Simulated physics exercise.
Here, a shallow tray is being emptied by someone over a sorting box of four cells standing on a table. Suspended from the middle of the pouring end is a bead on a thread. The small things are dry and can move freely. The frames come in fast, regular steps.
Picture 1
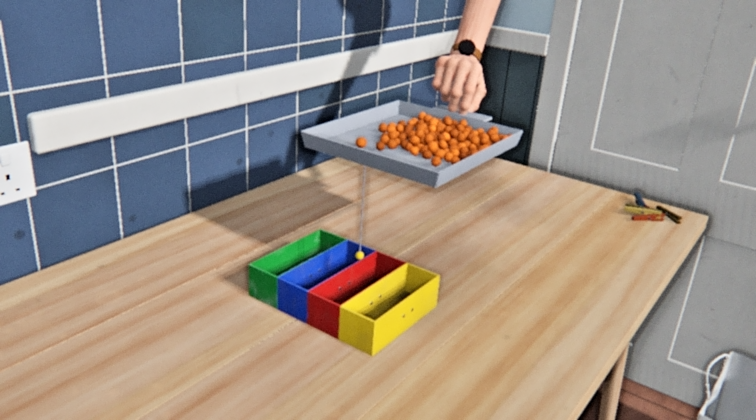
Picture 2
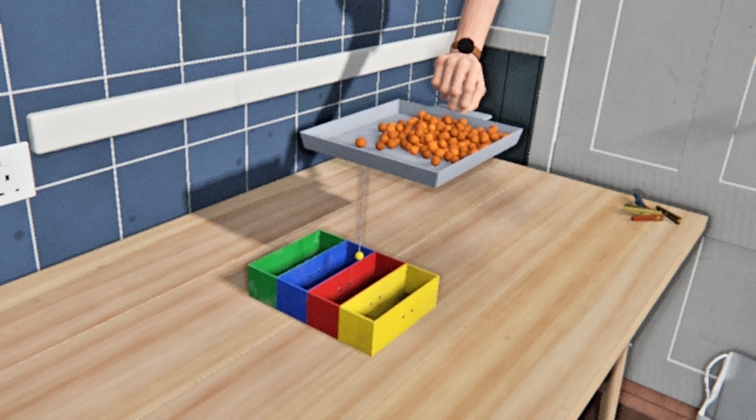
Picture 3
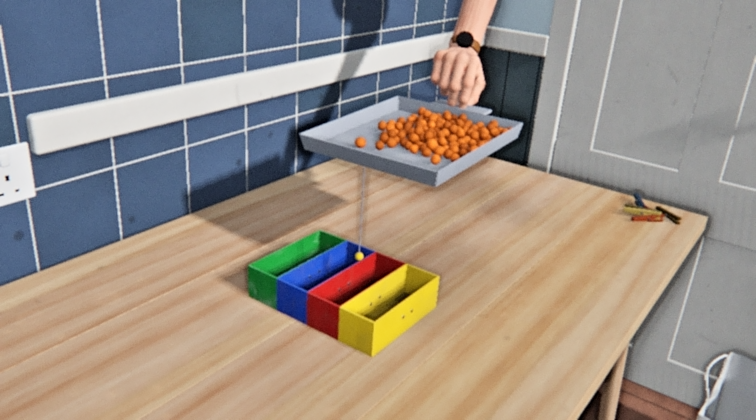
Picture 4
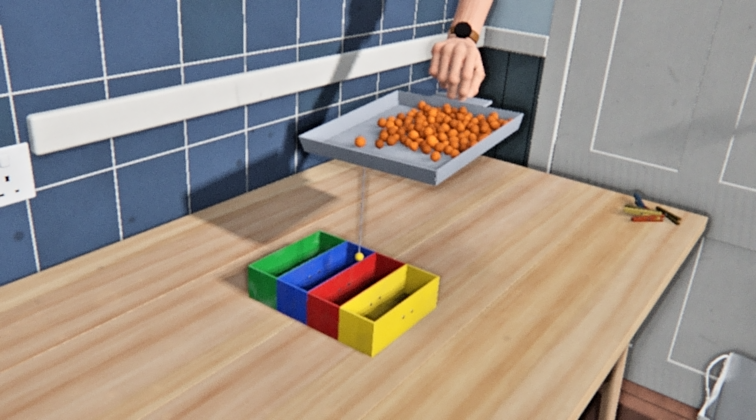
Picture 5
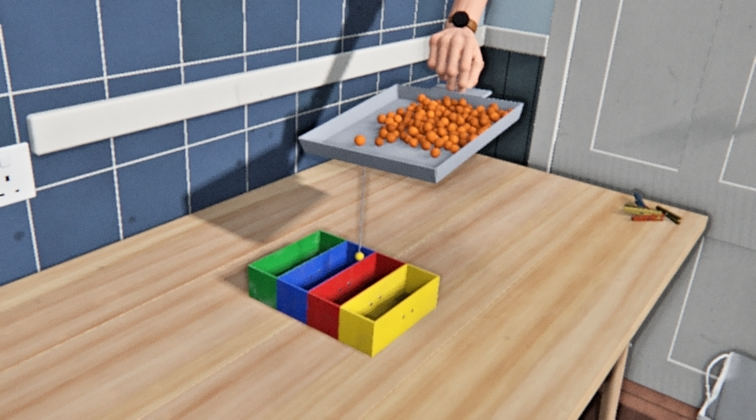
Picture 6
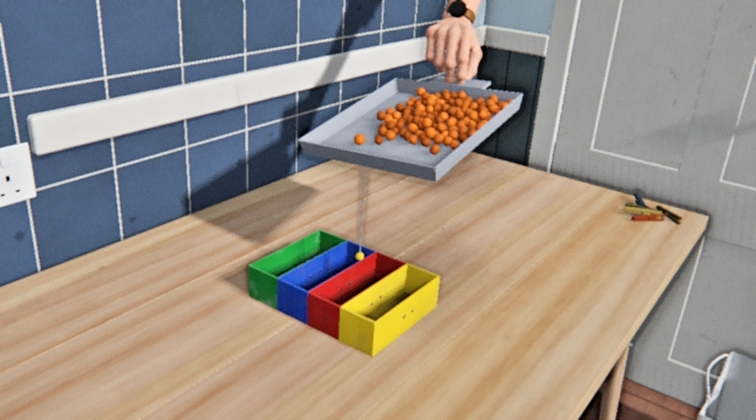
The clip opens with a hand, watch on its wrist, holding a shallow grey tray of small orange pieces level above a box with green, blue, red and yellow cells. The hand rises slightly and the tray tilts a little, its left corner lowest, while the pieces and hanging yellow bead barely move.
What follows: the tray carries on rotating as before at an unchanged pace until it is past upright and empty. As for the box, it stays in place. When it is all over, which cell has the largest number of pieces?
The green cell.
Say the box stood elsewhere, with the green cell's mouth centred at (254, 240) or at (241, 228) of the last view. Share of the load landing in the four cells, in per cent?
Roughly 90 per cent, then roughly 80 per cent.
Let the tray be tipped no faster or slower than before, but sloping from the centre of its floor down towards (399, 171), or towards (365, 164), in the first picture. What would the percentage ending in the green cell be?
Well, 0 percent for one and then 20 percent for the other.
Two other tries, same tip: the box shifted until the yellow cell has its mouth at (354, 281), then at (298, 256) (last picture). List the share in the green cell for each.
That makes 20 per cent, followed by 0 per cent.
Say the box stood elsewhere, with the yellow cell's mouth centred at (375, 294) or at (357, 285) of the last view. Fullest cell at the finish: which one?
First try: The green one. Second try: The blue one.
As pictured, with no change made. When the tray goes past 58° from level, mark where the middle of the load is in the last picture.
Somewhere near pixel (360, 124).
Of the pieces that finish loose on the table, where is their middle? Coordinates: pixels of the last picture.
Near (232, 267).
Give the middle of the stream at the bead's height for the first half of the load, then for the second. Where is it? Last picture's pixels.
I'd say around (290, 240) at first, then around (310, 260).
Just after the last frame, tray tipped steeply; almost all on the tray; just a few in the blue cell; just a few falling or outside the box.
A moment on, tray tipped right over; the larger part on the tray; just a few in the blue cell; just a few in the green cell; about a tenth falling or outside the box.
Further on, tray tipped past a quarter turn; roughly half in the green cell; roughly a quarter in the blue cell; about a tenth in the red cell; roughly a quarter falling or outside the box.
When it is over, tray tipped past a quarter turn; roughly half in the green cell; roughly a quarter in the blue cell; about a tenth in the red cell; not one in the yellow cell; roughly a quarter outside the box.
